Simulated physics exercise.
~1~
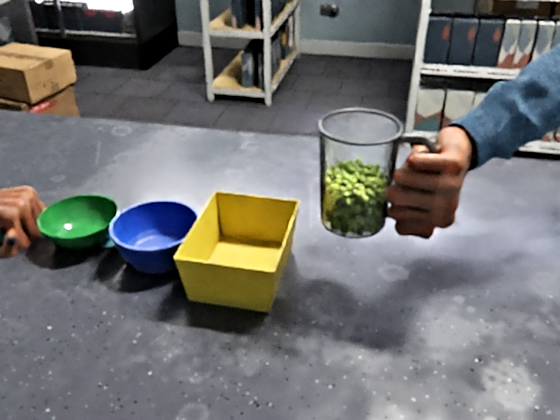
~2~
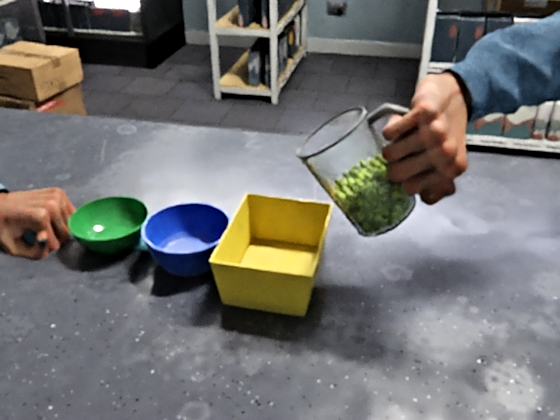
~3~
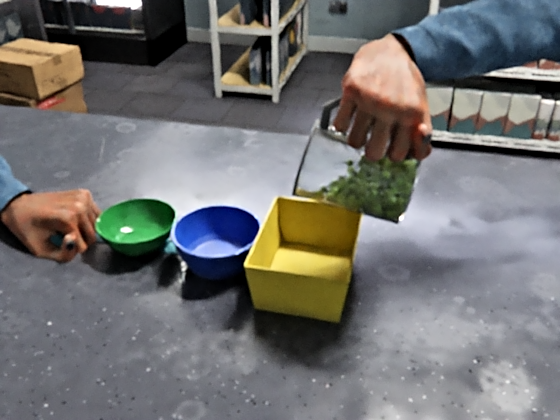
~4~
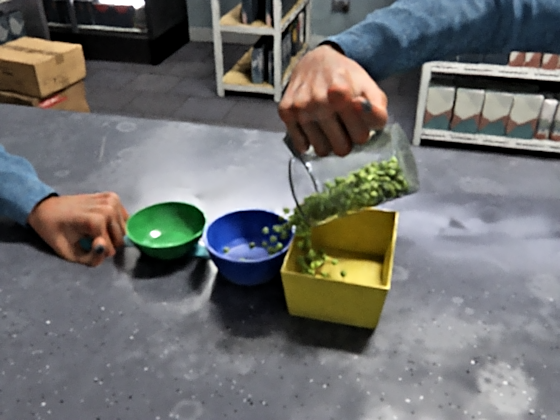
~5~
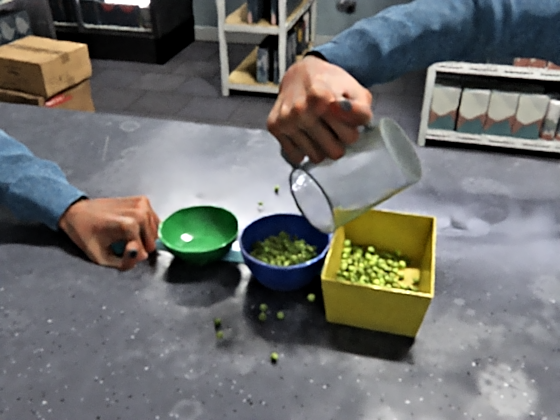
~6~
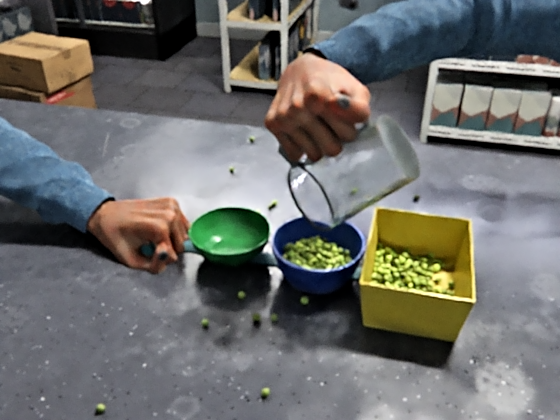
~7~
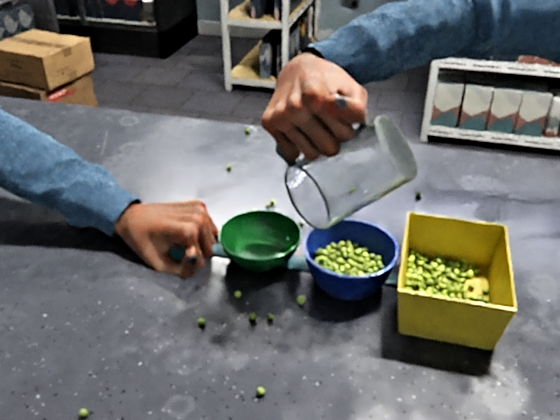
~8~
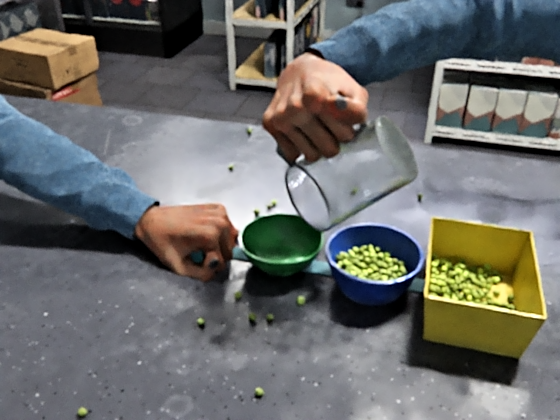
On a speckled dark tabletop, one hand slides a joined row of green bowl, blue bowl and yellow tin rightward while another tips a clear cup of green peas over it; the peas land mostly in the tin and blue bowl, a few scatter, and the green bowl stays empty.
